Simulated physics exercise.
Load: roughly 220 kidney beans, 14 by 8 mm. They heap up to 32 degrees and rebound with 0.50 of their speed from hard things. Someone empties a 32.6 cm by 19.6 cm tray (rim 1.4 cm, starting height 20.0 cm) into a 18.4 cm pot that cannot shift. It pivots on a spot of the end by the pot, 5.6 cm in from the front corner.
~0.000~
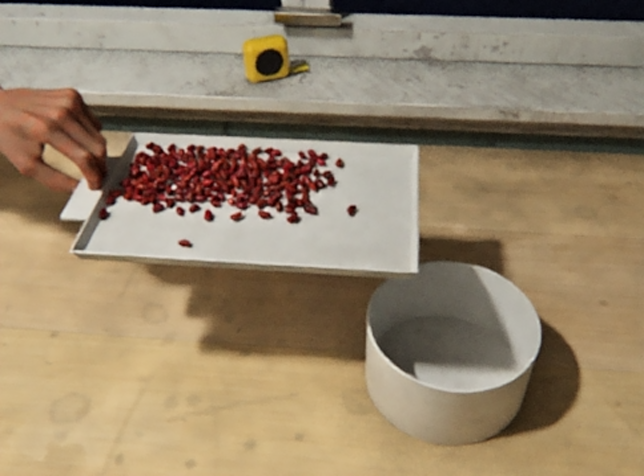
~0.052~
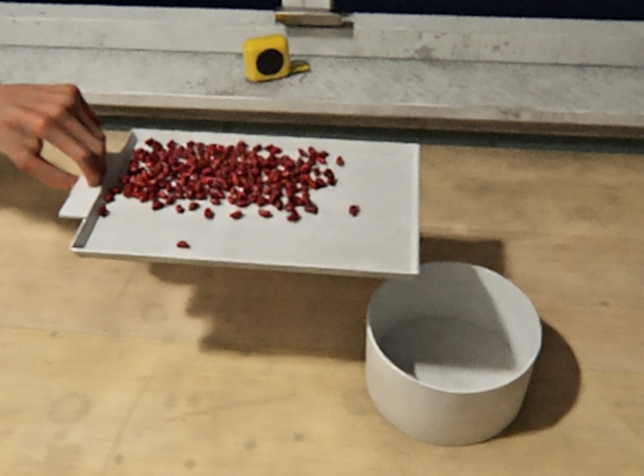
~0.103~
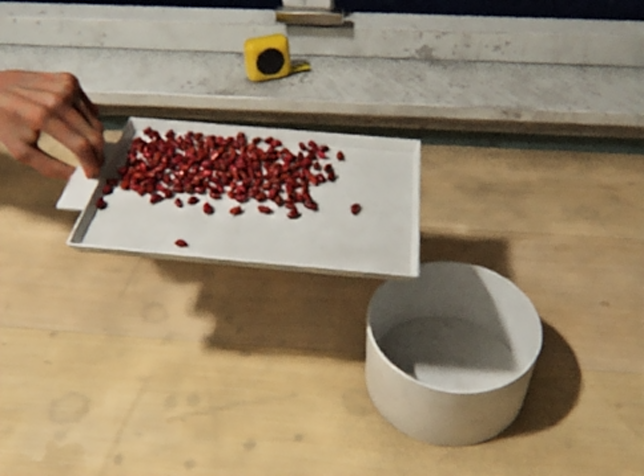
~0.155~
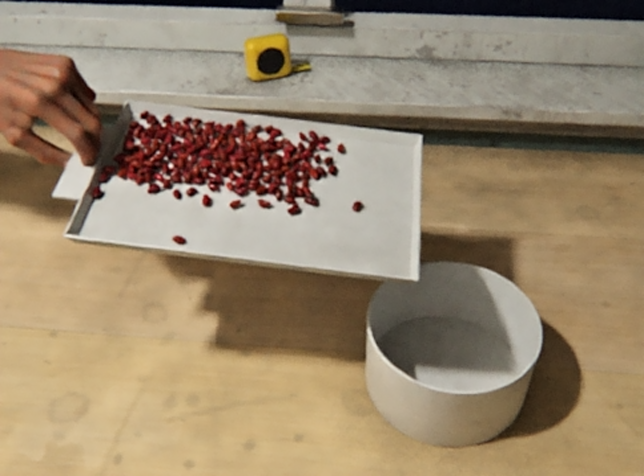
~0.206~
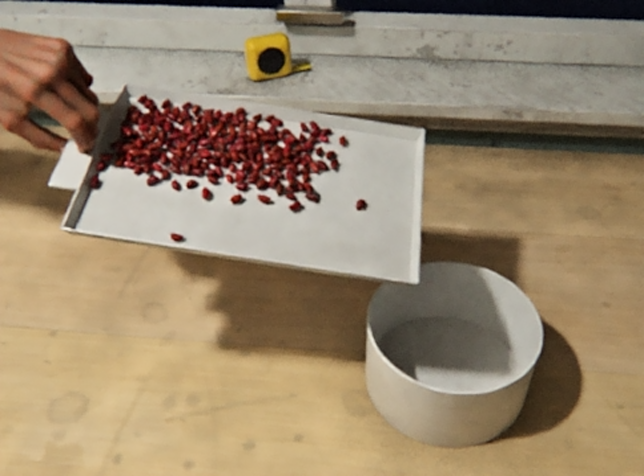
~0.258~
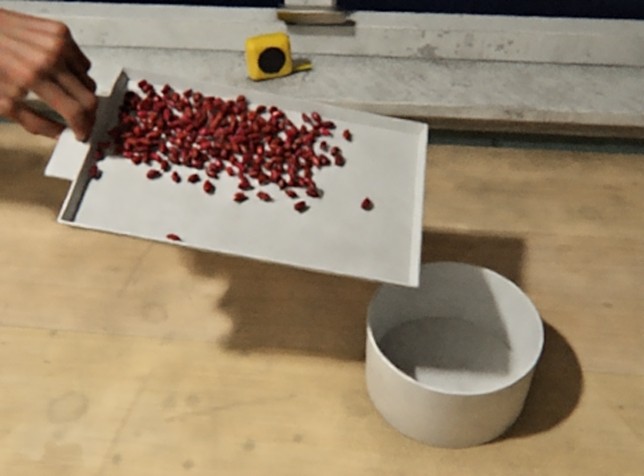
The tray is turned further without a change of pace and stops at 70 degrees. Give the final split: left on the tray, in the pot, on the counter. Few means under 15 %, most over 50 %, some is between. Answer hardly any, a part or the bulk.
Tray hardly any, pot the bulk, counter a part.
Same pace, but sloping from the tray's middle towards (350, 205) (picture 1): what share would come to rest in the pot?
Some 35 per cent.
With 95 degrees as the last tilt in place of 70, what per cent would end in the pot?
It would be near 55 per cent.
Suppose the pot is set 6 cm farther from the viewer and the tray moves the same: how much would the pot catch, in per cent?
It would be near 0 per cent.
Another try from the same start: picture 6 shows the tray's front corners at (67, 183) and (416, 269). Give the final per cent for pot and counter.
Pot 35, counter 55.
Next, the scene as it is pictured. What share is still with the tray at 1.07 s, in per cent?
About 5 per cent.
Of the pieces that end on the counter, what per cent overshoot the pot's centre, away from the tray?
About 30 per cent.
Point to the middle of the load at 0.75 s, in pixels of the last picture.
At about (355, 282).
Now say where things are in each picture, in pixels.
In the first frame, tray tilt 0 degrees, front corners at (77, 248) and (412, 268); middle of the pieces at (225, 177); pot at (453, 320).
In the second frame, tray tilt 1 degrees, front corners at (76, 246) and (412, 269); middle of the pieces at (225, 174).
In the third frame, tray tilt 4 degrees, front corners at (74, 240) and (412, 271), lowest corner right front; middle of the pieces at (224, 168).
In the fourth frame, tray tilt 8 degrees, front corners at (71, 232) and (413, 274), lowest corner right front; middle of the pieces at (223, 157).
In the fifth frame, tray tilt 13 degrees, front corners at (68, 225) and (413, 278), lowest corner right front; middle of the pieces at (223, 148).
In the sixth frame, tray tilt 17 degrees, front corners at (66, 217) and (413, 281), lowest corner right front; middle of the pieces at (223, 138); pot at (454, 322). The tray's pace is about 85 degrees a second.
After 0.56 s, tilt 44 degrees; the tray holds 100 %, the pot 0 %.
After 0.75 s, tilt 60 degrees; the tray holds 70 %, the pot 0 %.
After 1.07 s, tilt 70 degrees; the tray holds 5 %, the pot 50 %.
By 2.2 s all is still; tray 0 %, pot 55 %, counter 45 %.
